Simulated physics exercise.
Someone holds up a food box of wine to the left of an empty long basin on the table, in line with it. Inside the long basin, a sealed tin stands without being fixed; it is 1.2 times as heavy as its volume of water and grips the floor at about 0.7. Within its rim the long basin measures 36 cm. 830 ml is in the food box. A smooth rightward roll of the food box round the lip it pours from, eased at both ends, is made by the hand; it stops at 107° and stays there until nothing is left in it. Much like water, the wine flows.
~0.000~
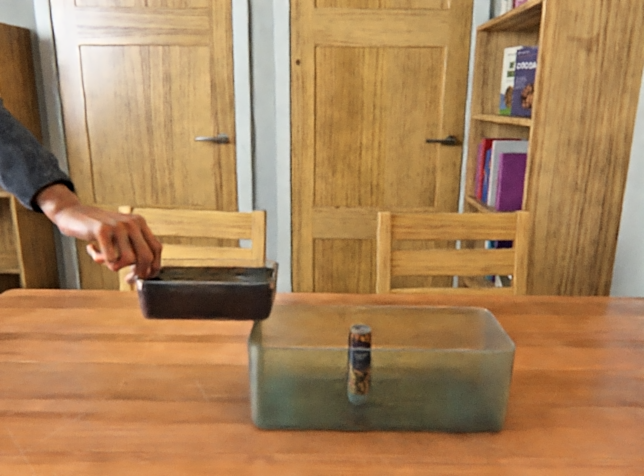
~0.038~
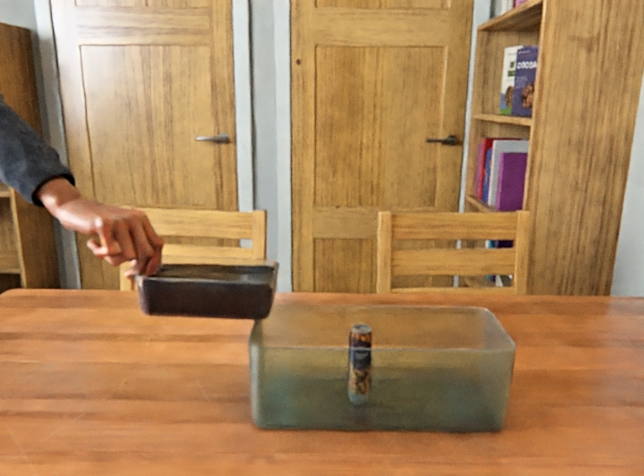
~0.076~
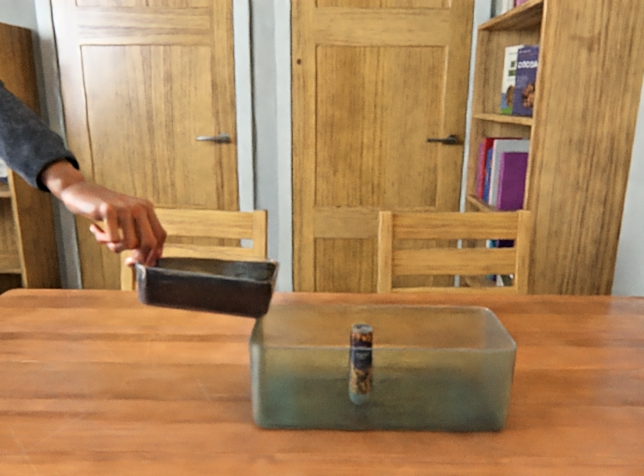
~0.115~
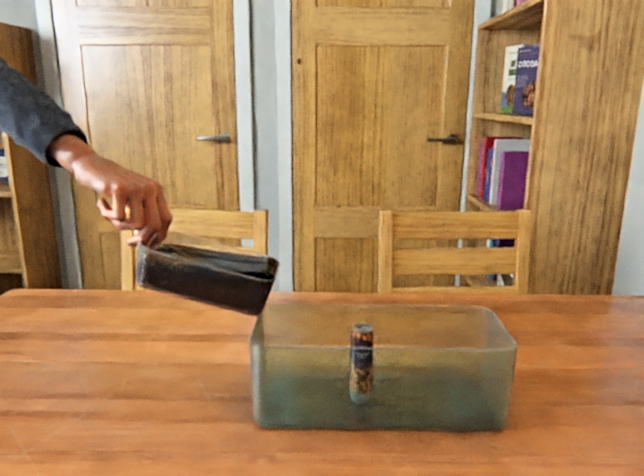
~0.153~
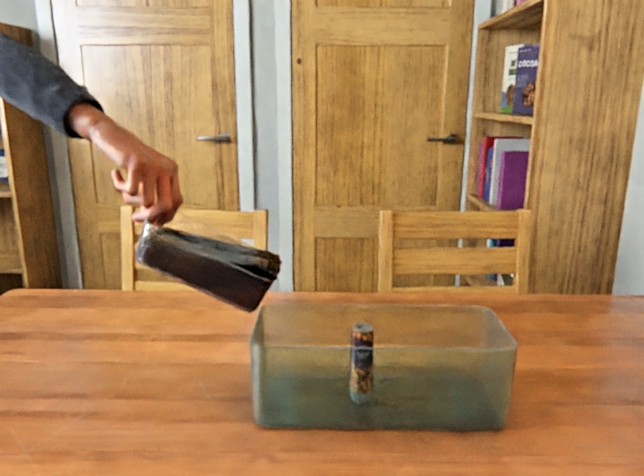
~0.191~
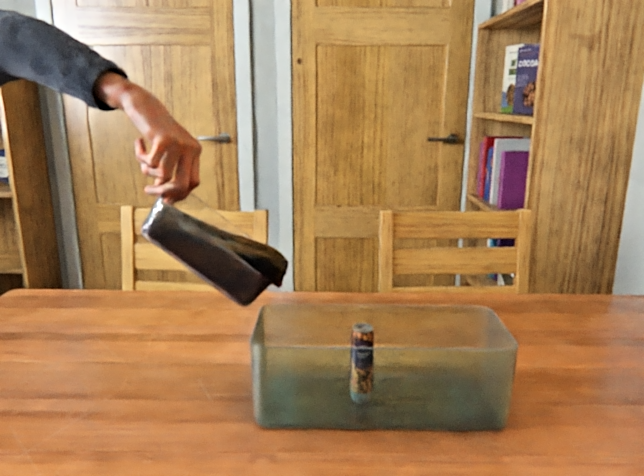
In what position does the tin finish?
It finishes knocked over.
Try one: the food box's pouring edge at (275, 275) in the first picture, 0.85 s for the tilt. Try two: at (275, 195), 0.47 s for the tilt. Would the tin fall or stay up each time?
Trial 1 - tin tips; trial 2 - tin stays standing.
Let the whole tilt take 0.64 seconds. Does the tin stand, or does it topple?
It tumbles over, then.
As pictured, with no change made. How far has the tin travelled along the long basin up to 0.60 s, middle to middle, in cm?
Around 4 cm.
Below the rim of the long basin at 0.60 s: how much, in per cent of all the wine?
Looks like about 92 % of the whole amount.
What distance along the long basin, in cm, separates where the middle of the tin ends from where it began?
Net tin displacement: Roughly 8.0 cm.
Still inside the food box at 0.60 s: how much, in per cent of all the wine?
Share remaining: Approx. 1 %.
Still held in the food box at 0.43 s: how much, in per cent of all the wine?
Some 20 % of it is still there.
Then, 0.43 s in, the tilt is 105° and 19 per cent is still to pour; the tin stands where it began.
Then, 0.60 s in, the tilt is 107° and 1 per cent is still to pour; the tin leans 33°.
Then, 0.77 s in, the tilt is 107° and 0 per cent is still to pour; the tin lies on its side.
Then, 0.97 s in, the tilt is 107° and 0 per cent is still to pour; the tin lies on its side.
Finally, the tin lies on its side.
